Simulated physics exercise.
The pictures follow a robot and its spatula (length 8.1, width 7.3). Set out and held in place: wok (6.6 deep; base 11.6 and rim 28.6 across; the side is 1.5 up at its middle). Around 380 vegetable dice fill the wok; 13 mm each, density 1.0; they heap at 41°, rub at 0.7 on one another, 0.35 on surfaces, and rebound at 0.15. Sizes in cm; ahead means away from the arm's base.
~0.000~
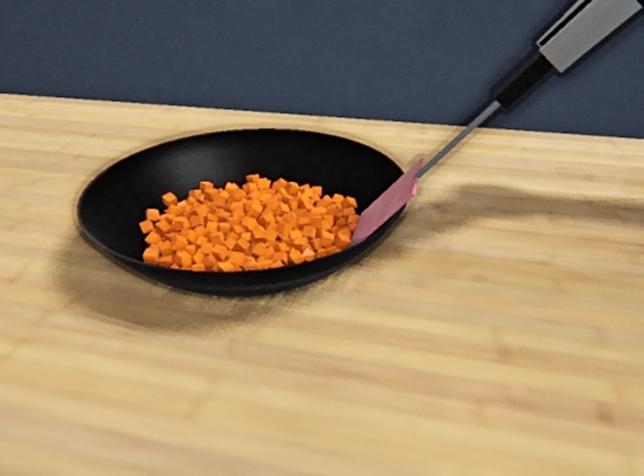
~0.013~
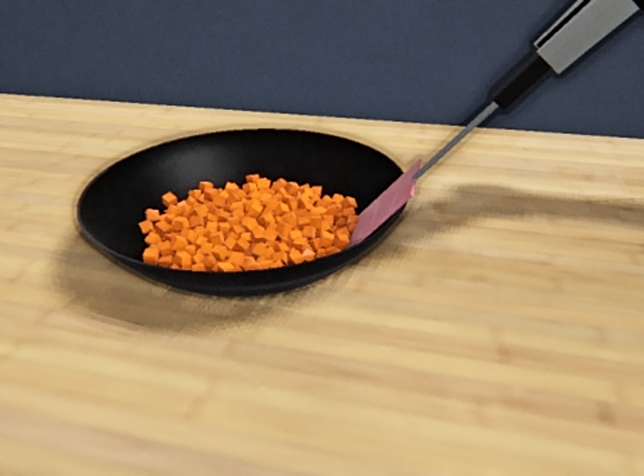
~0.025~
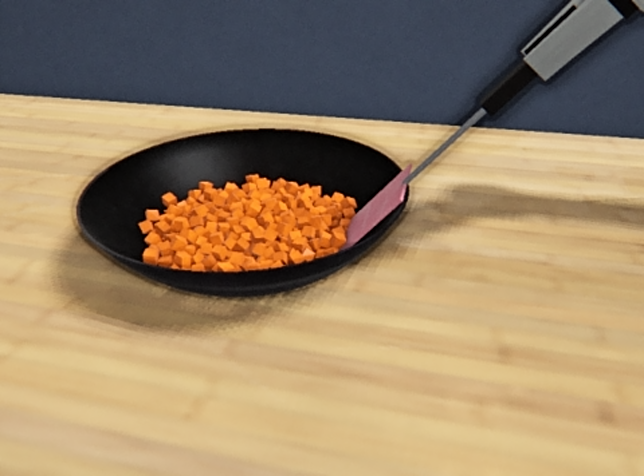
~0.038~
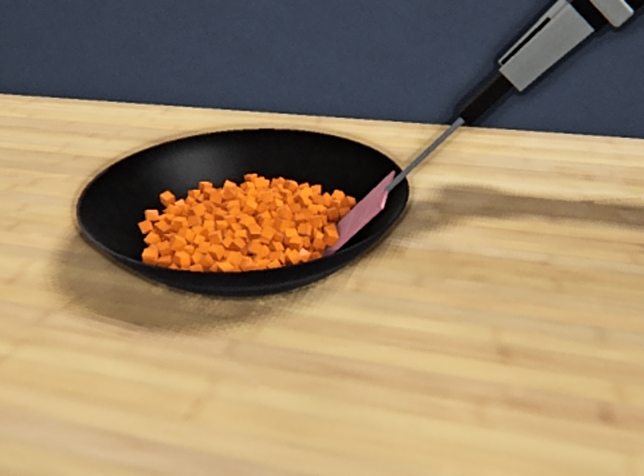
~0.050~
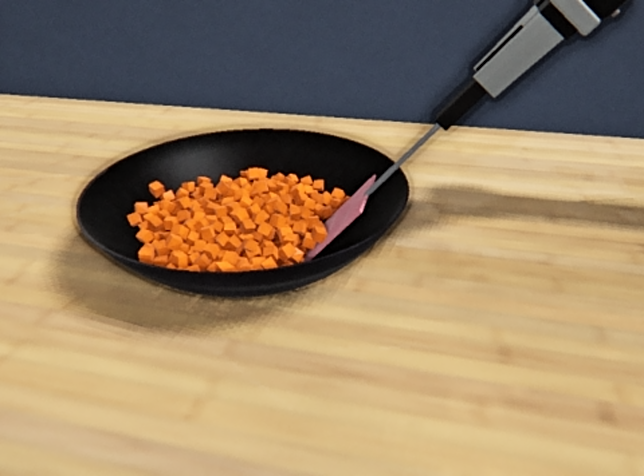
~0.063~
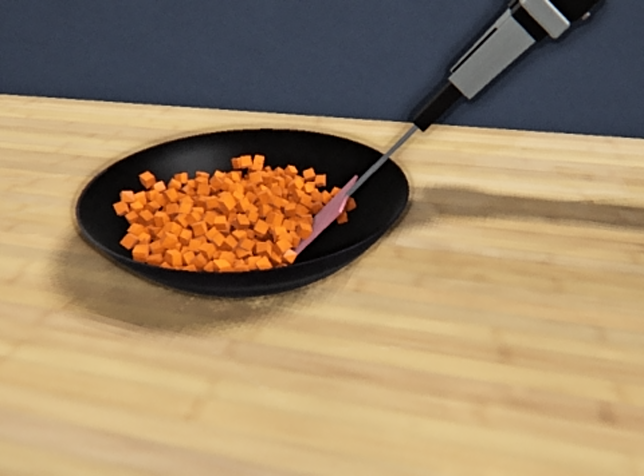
A robot arm's pink spatula sliding leftward down inside a black wok, pushing a heap of orange diced vegetables to the left.
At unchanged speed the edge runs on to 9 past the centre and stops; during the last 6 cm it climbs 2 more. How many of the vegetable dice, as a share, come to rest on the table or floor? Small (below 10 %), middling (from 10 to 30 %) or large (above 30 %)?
Answer: Large; above 30 % of the vegetable dice finish on the table or floor.
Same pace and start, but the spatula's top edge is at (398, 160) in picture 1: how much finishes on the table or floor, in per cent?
Some 45 per cent.
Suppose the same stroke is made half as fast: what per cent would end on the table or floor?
Then about 20 per cent.
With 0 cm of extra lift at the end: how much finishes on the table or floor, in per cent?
About 30 per cent.
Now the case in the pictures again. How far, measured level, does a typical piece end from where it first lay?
Roughly 9 cm.
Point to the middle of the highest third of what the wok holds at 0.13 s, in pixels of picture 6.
At about (170, 181).
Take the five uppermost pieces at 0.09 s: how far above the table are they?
Roughly 7 cm.
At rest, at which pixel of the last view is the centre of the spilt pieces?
Near (15, 203).
By 0.09 s, sloping 50°, highest piece 8 above the table; 379 in the wok.
By 0.13 s, sloping 50°, highest piece 10 above the table; 376 in the wok, 3 on the blade or in flight.
By 0.34 s, sloping 50°, highest piece 16 above the table; 228 in the wok, 23 on the table or floor, 128 on the blade or in flight.
By 1.39 s, sloping 50°, highest piece 8 above the table; 228 in the wok, 151 on the table or floor.
Final count, 228 in the wok, 151 on the table or floor. That is 40 % on the table or floor.
